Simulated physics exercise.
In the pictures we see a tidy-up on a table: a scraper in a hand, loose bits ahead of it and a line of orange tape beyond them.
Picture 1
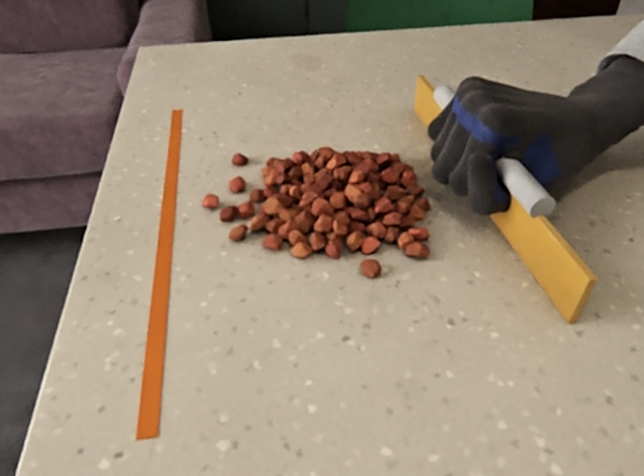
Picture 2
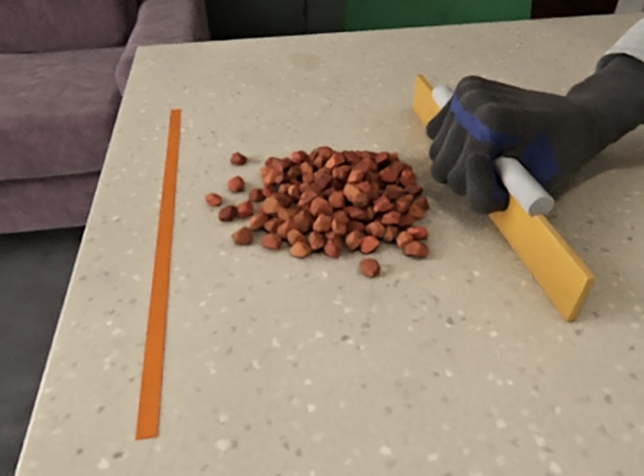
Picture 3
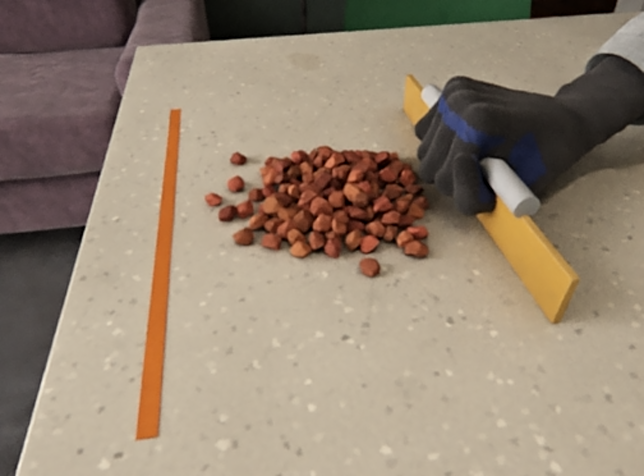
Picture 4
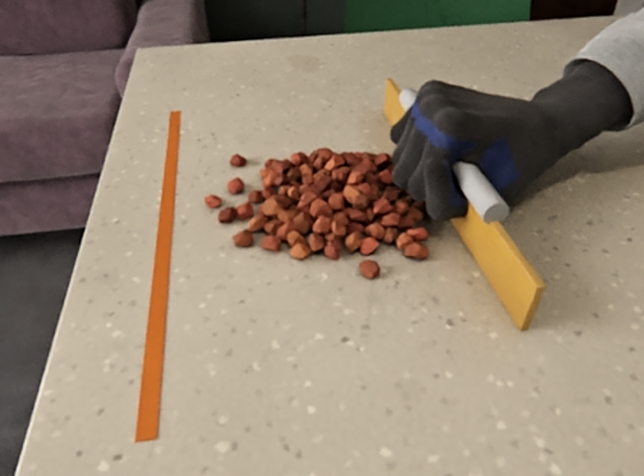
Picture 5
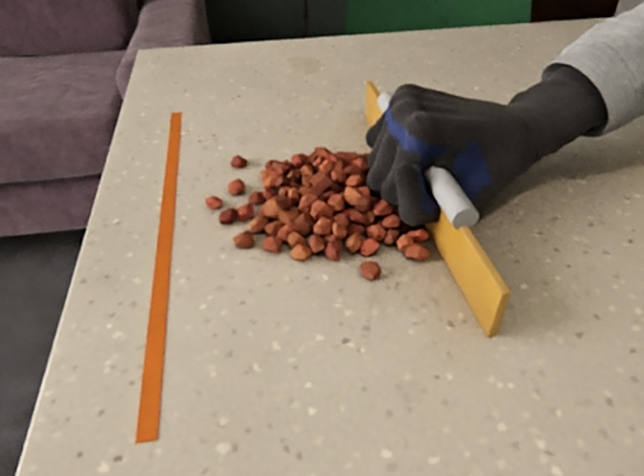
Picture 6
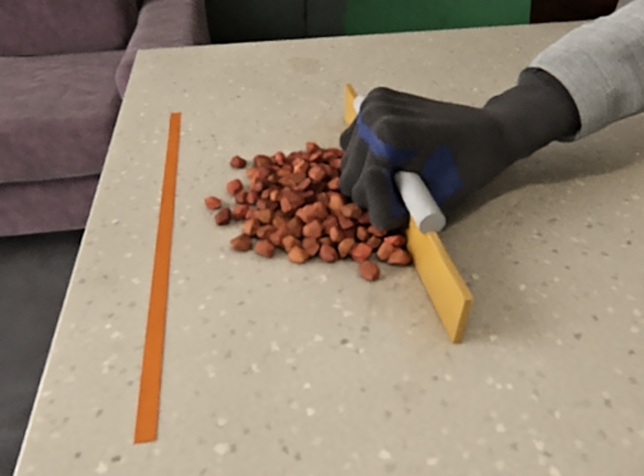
In this clip, a gloved hand rests a yellow scraper on a speckled table beside a heap of reddish-brown bits, then slides it left, pushing part of the heap a short way toward a strip of orange tape.
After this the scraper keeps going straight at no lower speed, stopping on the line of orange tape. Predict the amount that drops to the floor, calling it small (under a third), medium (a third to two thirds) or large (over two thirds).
Medium.
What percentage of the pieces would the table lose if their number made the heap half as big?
Around 30 percent.
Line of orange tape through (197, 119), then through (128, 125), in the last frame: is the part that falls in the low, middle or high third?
Try 1 - below one third; try 2 - beyond two thirds.
Soon, scraper still moving, near (269, 172); heap all on the table, its front near (133, 208).
A while on, scraper stopped at the orange tape; heap about a third over the edge.
Towards the end, scraper stopped at the orange tape; heap about half over the edge.
Finally, scraper stopped at the orange tape; heap about half over the edge.
